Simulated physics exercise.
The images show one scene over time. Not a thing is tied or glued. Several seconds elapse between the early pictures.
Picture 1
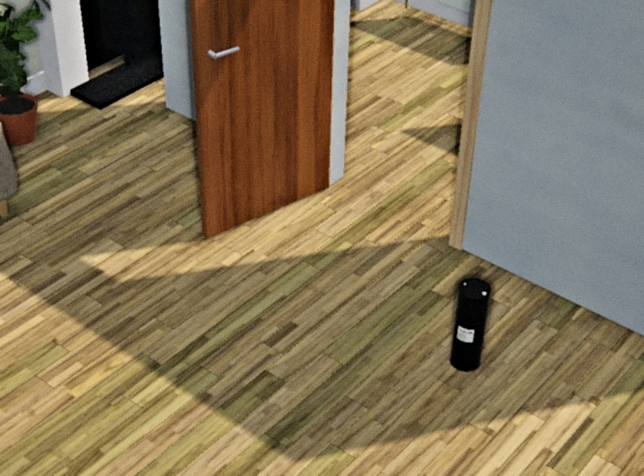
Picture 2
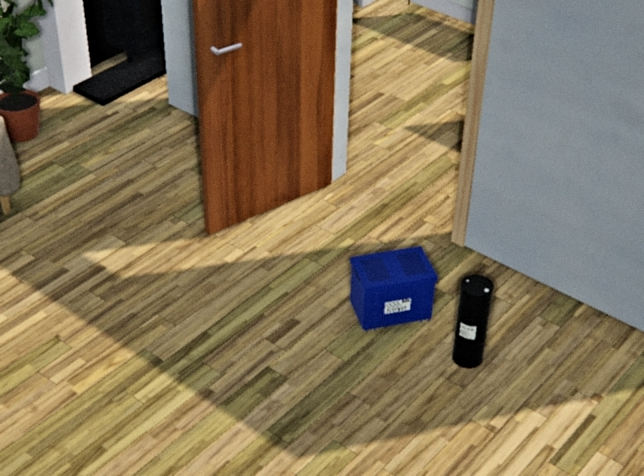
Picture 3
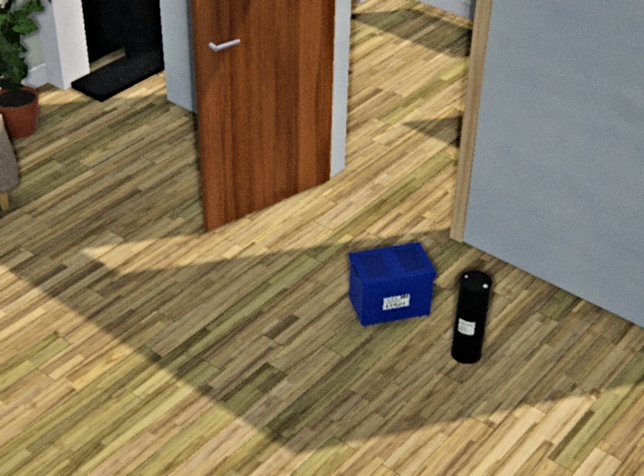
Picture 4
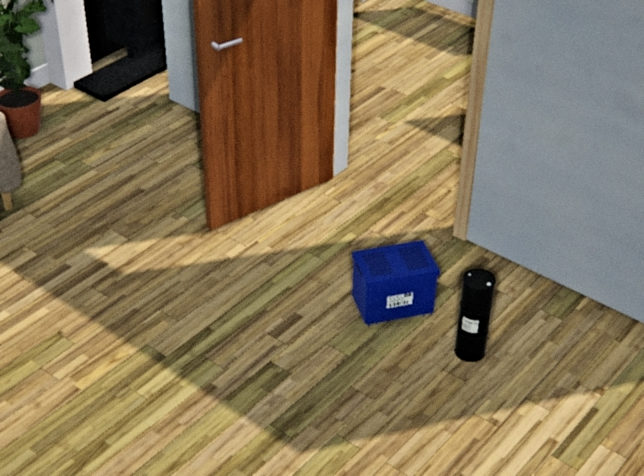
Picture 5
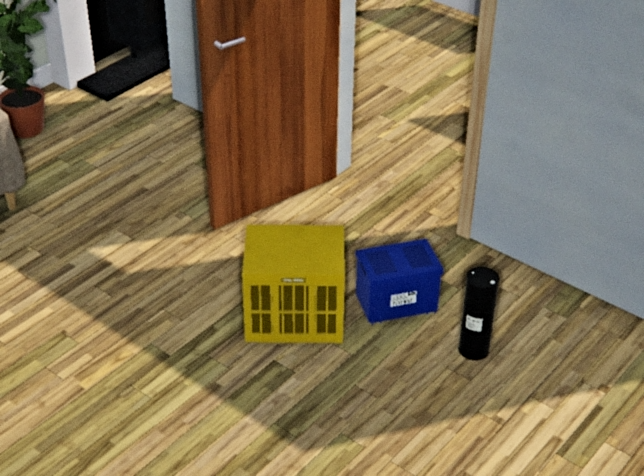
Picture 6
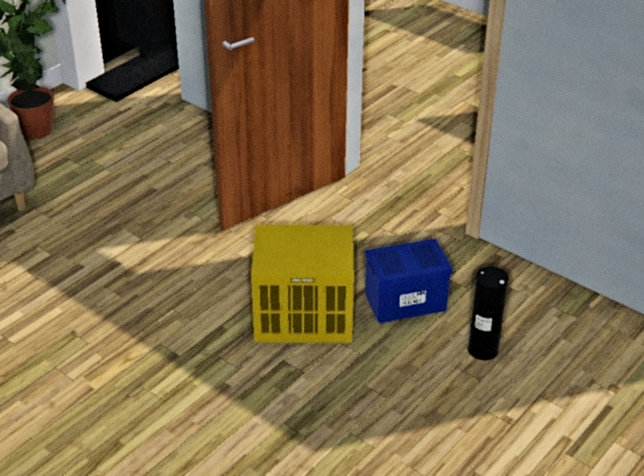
Wooden door standing wide open and still as a blue tote, then a yellow chest, appear left of a black canister.
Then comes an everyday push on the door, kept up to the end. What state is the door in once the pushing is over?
The door sits flush.
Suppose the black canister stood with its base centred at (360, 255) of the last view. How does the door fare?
The door gets held up.
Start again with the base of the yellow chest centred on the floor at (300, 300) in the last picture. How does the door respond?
Then it shuts.
Then, 0.50 s after the last picture, open by 87°.
Then, 0.90 s after the last picture, open by 58°.
Then, 1.20 s after the last picture, open by 35°.
Then, 1.50 s after the last picture, open by 12°.
At rest, open by 0°; all 3 in place. Seen from the same camera at the end, yellow chest near (304, 284).
